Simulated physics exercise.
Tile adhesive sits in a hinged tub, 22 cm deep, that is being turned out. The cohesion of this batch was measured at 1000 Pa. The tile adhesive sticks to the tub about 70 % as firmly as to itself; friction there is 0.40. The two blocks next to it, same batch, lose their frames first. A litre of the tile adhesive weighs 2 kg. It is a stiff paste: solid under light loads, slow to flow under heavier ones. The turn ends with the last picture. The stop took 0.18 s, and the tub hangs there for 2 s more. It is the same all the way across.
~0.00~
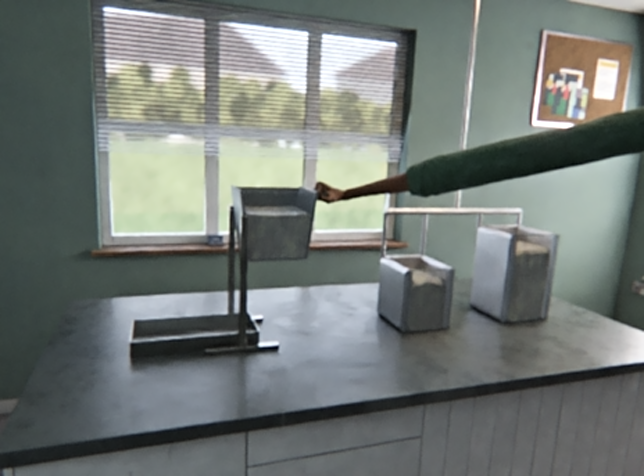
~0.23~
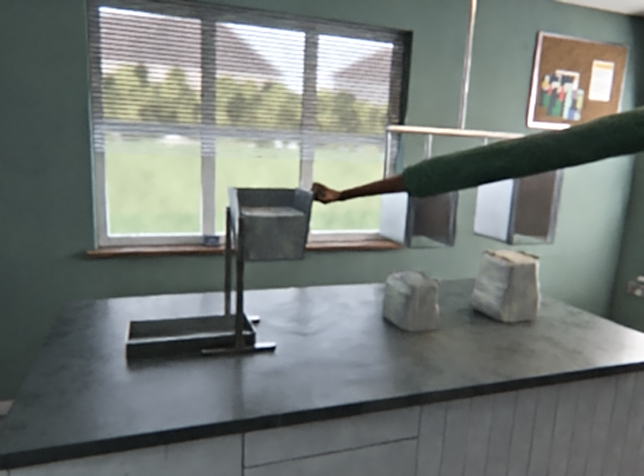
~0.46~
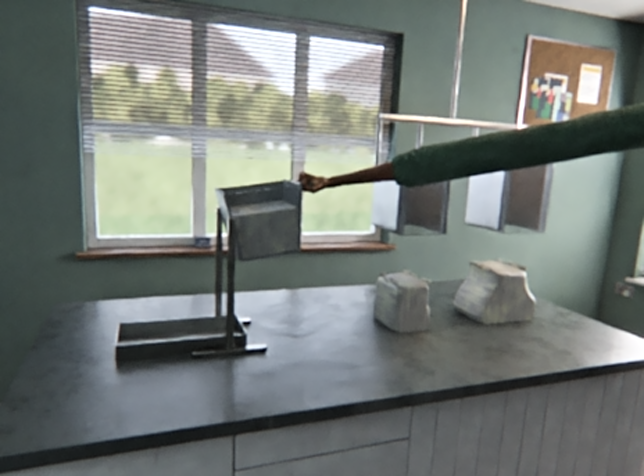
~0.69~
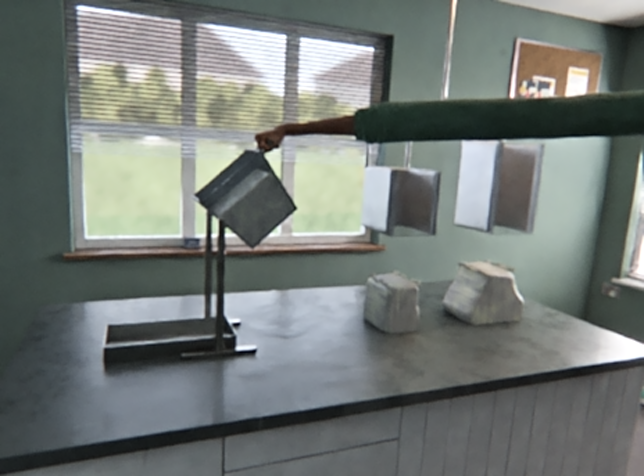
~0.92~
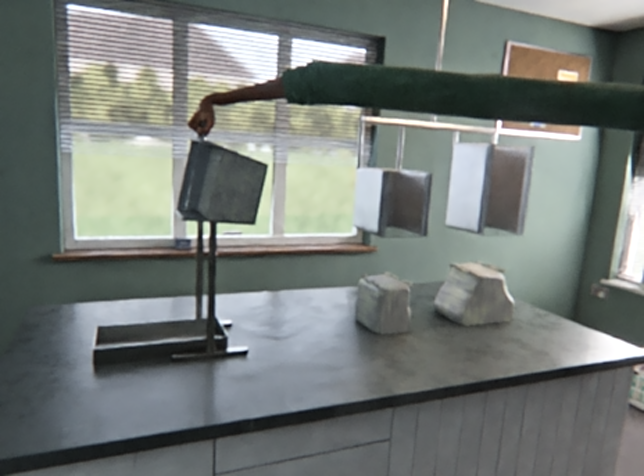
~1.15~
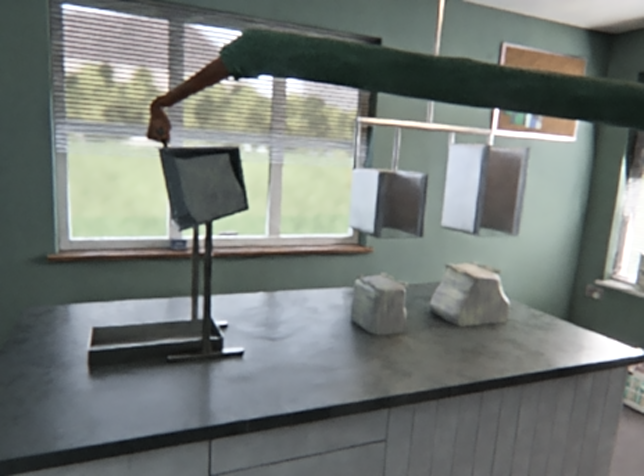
Two metal boxes rose off a pair of pale grey blocks, the right one sagging lower, and a green-sleeved arm turned a grey tub leftward past its side, the filling still inside.
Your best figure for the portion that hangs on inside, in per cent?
About 41 %.
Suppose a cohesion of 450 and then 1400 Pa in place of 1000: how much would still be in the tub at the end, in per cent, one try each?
In that order: 30 %, 45 %.
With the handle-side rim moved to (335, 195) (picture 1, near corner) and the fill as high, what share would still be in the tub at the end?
Then about 35 %.
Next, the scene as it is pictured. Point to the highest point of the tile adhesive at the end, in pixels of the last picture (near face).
At about (215, 188).
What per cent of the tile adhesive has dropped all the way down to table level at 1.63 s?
Near 0 %.
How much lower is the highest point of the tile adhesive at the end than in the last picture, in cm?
About 11 cm.
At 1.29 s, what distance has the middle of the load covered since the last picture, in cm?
About 5 cm.
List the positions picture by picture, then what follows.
The first frame shows handle-side rim at (315, 193), tilt 0 degrees; crest of the tile adhesive at (300, 214); block heights 19 cm, 30 cm (left to right).
The second frame shows handle-side rim at (312, 194), tilt 0 degrees; crest of the tile adhesive at (297, 215); block heights 19 cm, 26 cm (left to right).
The third frame shows handle-side rim at (299, 185), tilt 8 degrees; crest of the tile adhesive at (294, 208); block heights 19 cm, 22 cm (left to right).
The fourth frame shows handle-side rim at (259, 152), tilt 42 degrees; crest of the tile adhesive at (269, 174); block heights 19 cm, 22 cm (left to right).
The fifth frame shows handle-side rim at (200, 141), tilt 79 degrees; crest of the tile adhesive at (227, 152); block heights 19 cm, 22 cm (left to right).
The sixth frame shows handle-side rim at (163, 151), tilt 101 degrees; crest of the tile adhesive at (224, 153); block heights 19 cm, 22 cm (left to right).
After 1.29 s, the tub is at 101 degrees and holds 100 %.
After 1.46 s, the tub is at 101 degrees and holds 69 %.
After 1.63 s, the tub is at 101 degrees and holds 41 %.
After 1.80 s, the tub is at 101 degrees and holds 41 %.
After 3.15 s, the tub is at 101 degrees and holds 41 %.
